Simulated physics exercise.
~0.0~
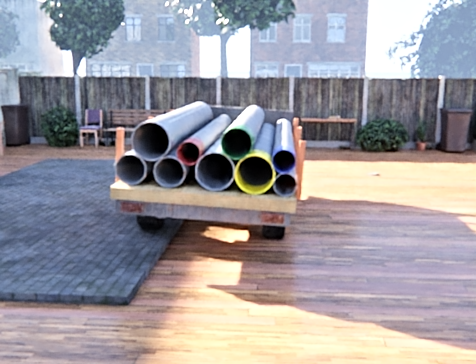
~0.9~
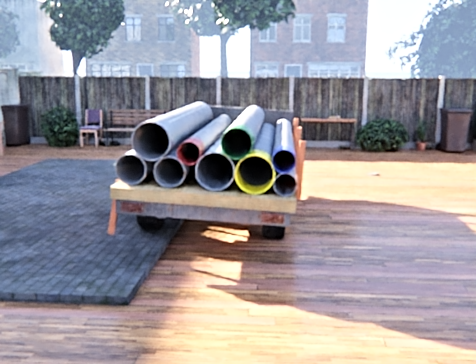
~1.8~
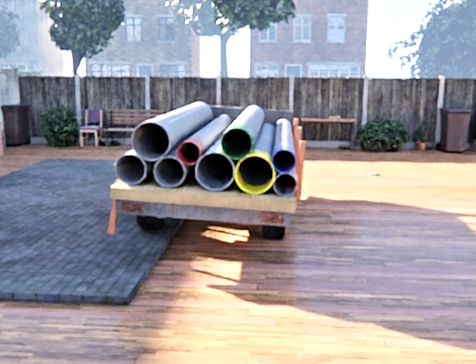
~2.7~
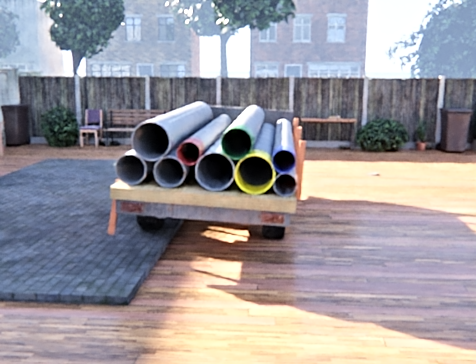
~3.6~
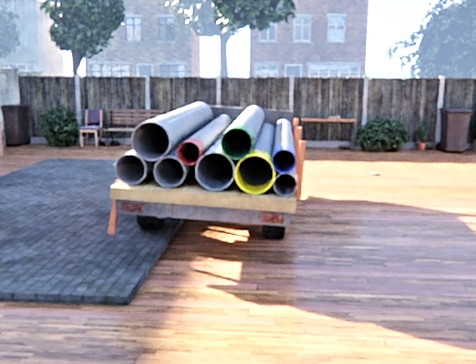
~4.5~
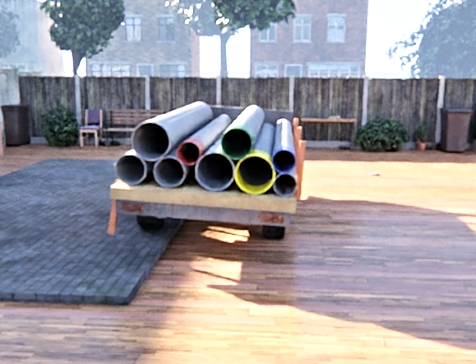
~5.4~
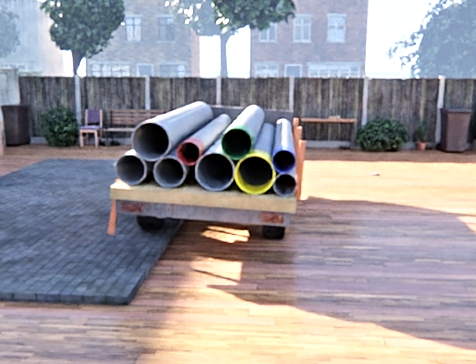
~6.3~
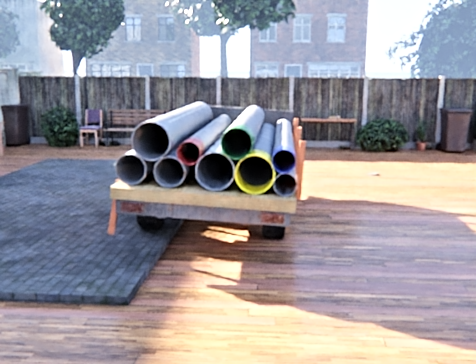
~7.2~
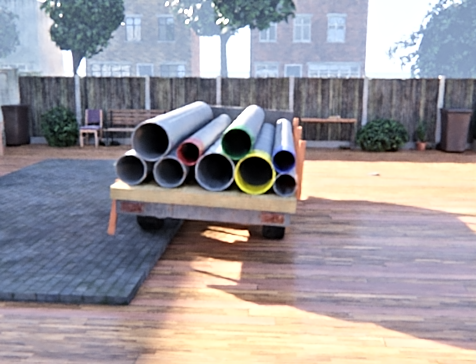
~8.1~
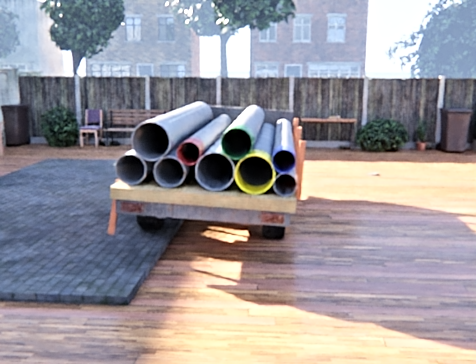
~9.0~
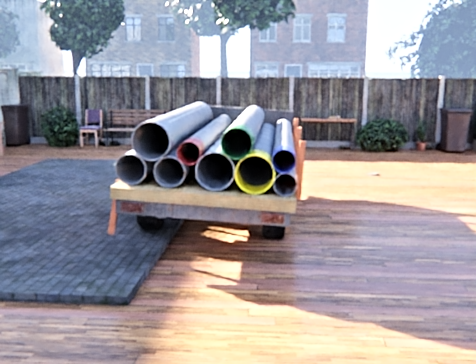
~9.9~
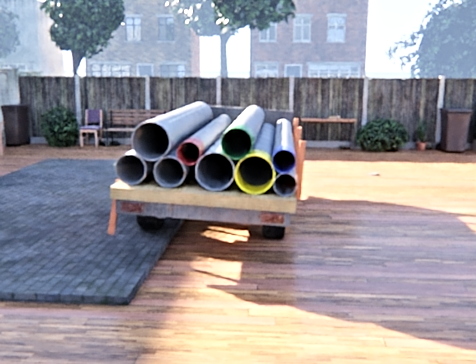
The video shows a parked low trailer seen from behind, stacked with grey pipes and others marked red, green, yellow and blue. The orange posts on the left side swing outward and down, yet the pipes stay in place, and the whole load remains resting on the deck.
